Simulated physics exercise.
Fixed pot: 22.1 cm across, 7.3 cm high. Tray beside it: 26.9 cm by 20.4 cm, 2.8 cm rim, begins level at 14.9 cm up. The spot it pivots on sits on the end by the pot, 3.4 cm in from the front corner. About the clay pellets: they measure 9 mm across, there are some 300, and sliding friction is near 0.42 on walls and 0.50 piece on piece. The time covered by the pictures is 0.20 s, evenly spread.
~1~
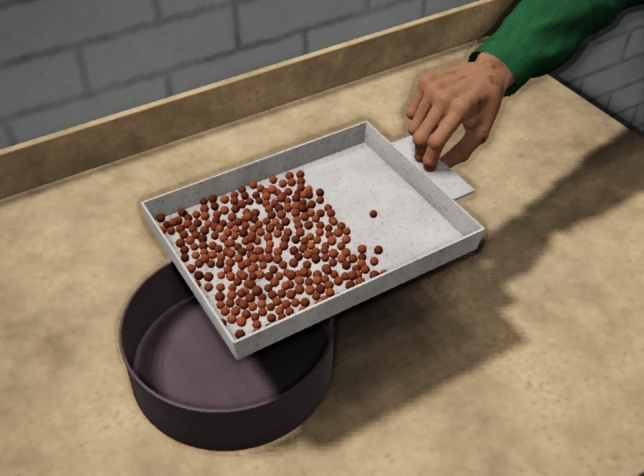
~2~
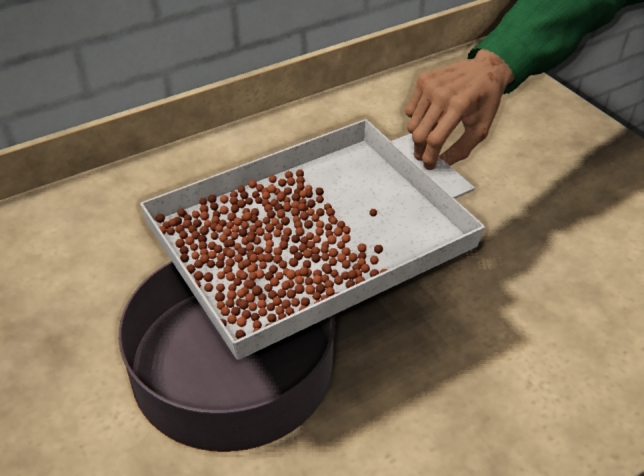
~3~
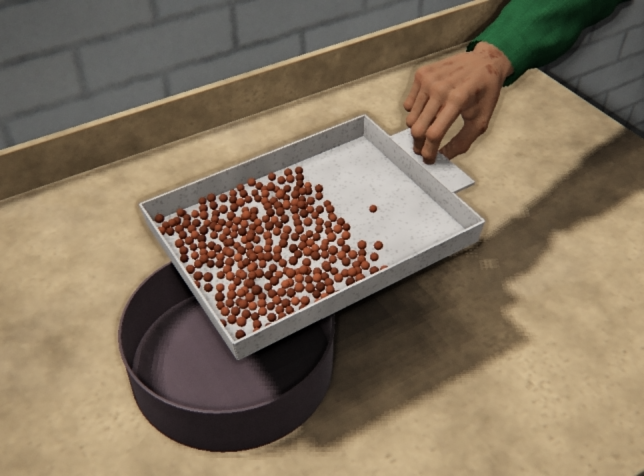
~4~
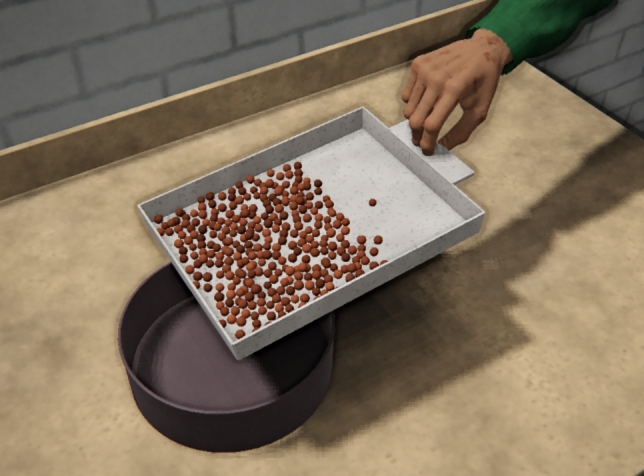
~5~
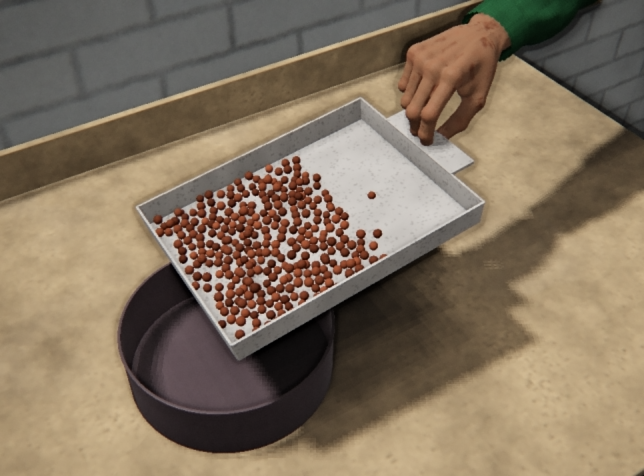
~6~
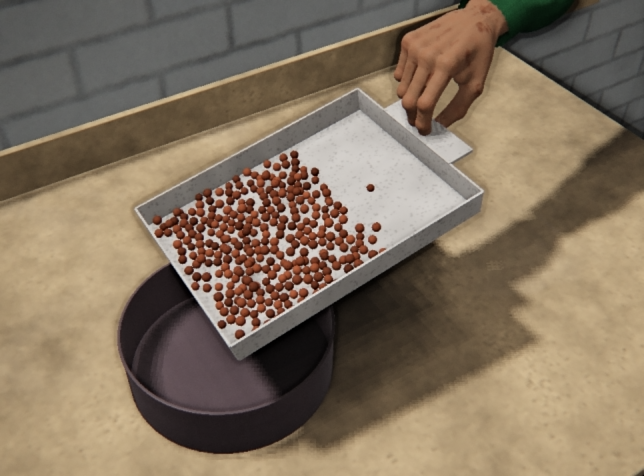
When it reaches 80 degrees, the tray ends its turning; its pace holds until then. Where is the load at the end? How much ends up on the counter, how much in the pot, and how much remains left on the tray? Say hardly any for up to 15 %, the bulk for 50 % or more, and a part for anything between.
By place: Counter hardly any, pot hardly any, tray the bulk.
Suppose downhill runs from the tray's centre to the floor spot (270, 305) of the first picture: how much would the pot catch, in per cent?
0 %.
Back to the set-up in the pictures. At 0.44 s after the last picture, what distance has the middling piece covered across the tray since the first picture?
Some 3 cm.
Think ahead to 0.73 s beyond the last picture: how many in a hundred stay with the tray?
Reading: Approx. 100%.
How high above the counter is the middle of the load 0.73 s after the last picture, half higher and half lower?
Roughly 20 centimetres.
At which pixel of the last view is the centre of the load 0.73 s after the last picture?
Around (203, 236).
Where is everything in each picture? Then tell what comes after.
Tray tilt 0 degrees, front corners at (235, 339) and (480, 228); middle of the pieces at (269, 250); pot at (228, 320), in the first picture.
Tray tilt 1 degrees, front corners at (235, 340) and (481, 226); middle of the pieces at (268, 250), in the second picture.
Tray tilt 2 degrees, front corners at (235, 340) and (481, 221); middle of the pieces at (268, 249), in the third picture.
Tray tilt 4 degrees, front corners at (234, 341) and (481, 212), lowest corner left back; middle of the pieces at (267, 246), in the fourth picture.
Tray tilt 7 degrees, front corners at (233, 342) and (481, 202), lowest corner left back; middle of the pieces at (266, 244), in the fifth picture.
Tray tilt 10 degrees, front corners at (231, 343) and (480, 191), lowest corner left back; middle of the pieces at (265, 241); pot at (227, 322), in the sixth picture.
Then, 0.44 s after the last picture, tilt 44 degrees; the tray holds 100 %, the pot 0 %.
Then, 0.73 s after the last picture, tilt 66 degrees; the tray holds 100 %, the pot 0 %.
Then, 1.13 s after the last picture, tilt 80 degrees; the tray holds 100 %, the pot 0 %.
In the end, counter 0 %, pot 0 %, tray 100 %.
